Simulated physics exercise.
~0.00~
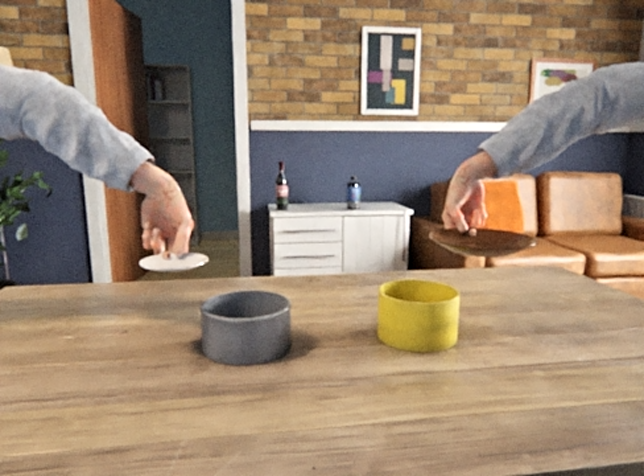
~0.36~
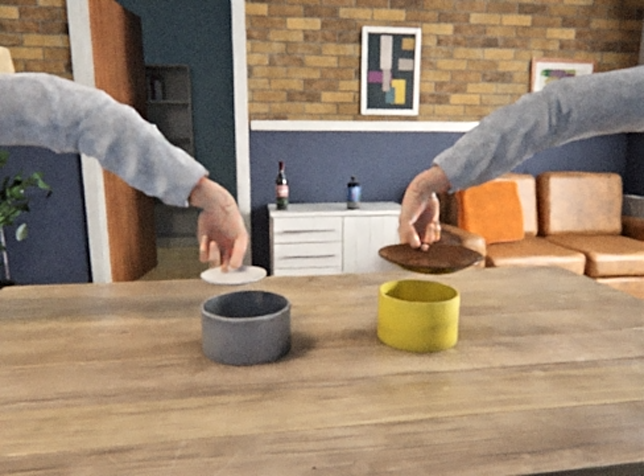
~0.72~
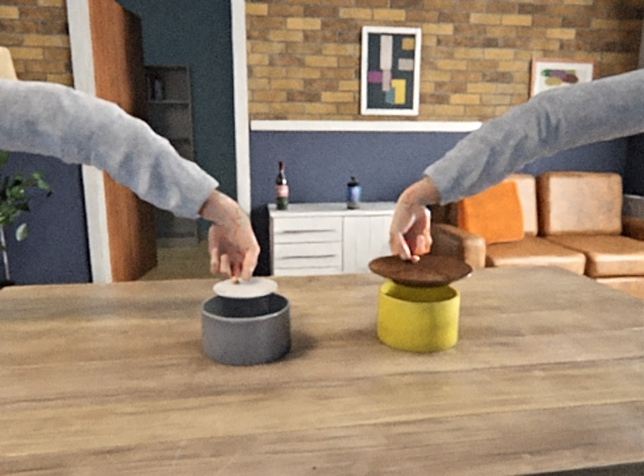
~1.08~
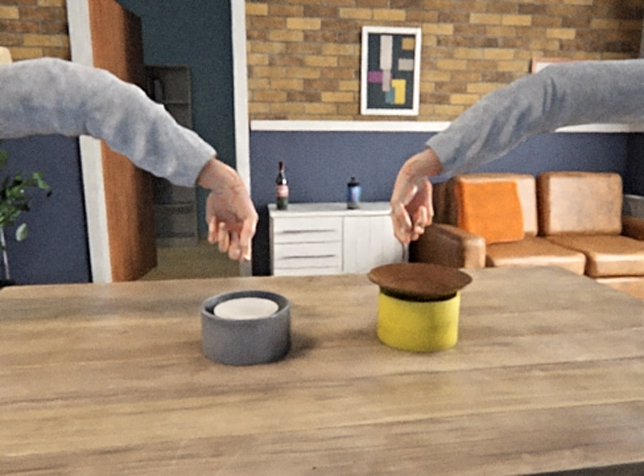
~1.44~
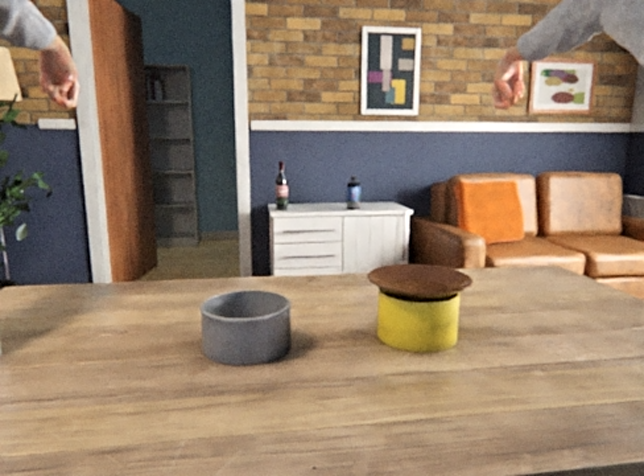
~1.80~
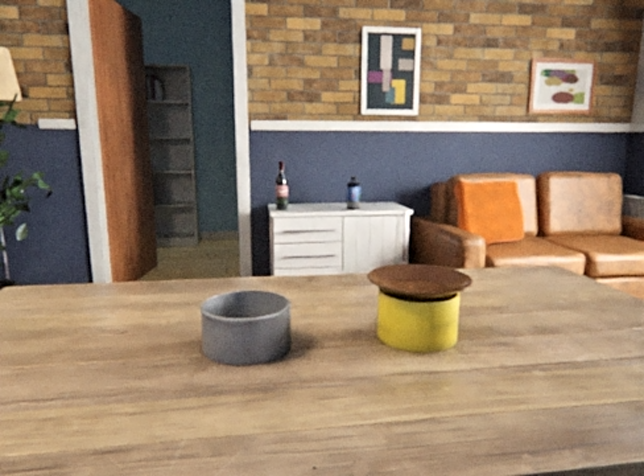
Two hands lowered a white disc and a brown disc over a gray container and a yellow one on a wooden table, then let go and withdrew. The white disc dropped inside and out of sight, while the brown one stayed resting on the yellow rim.
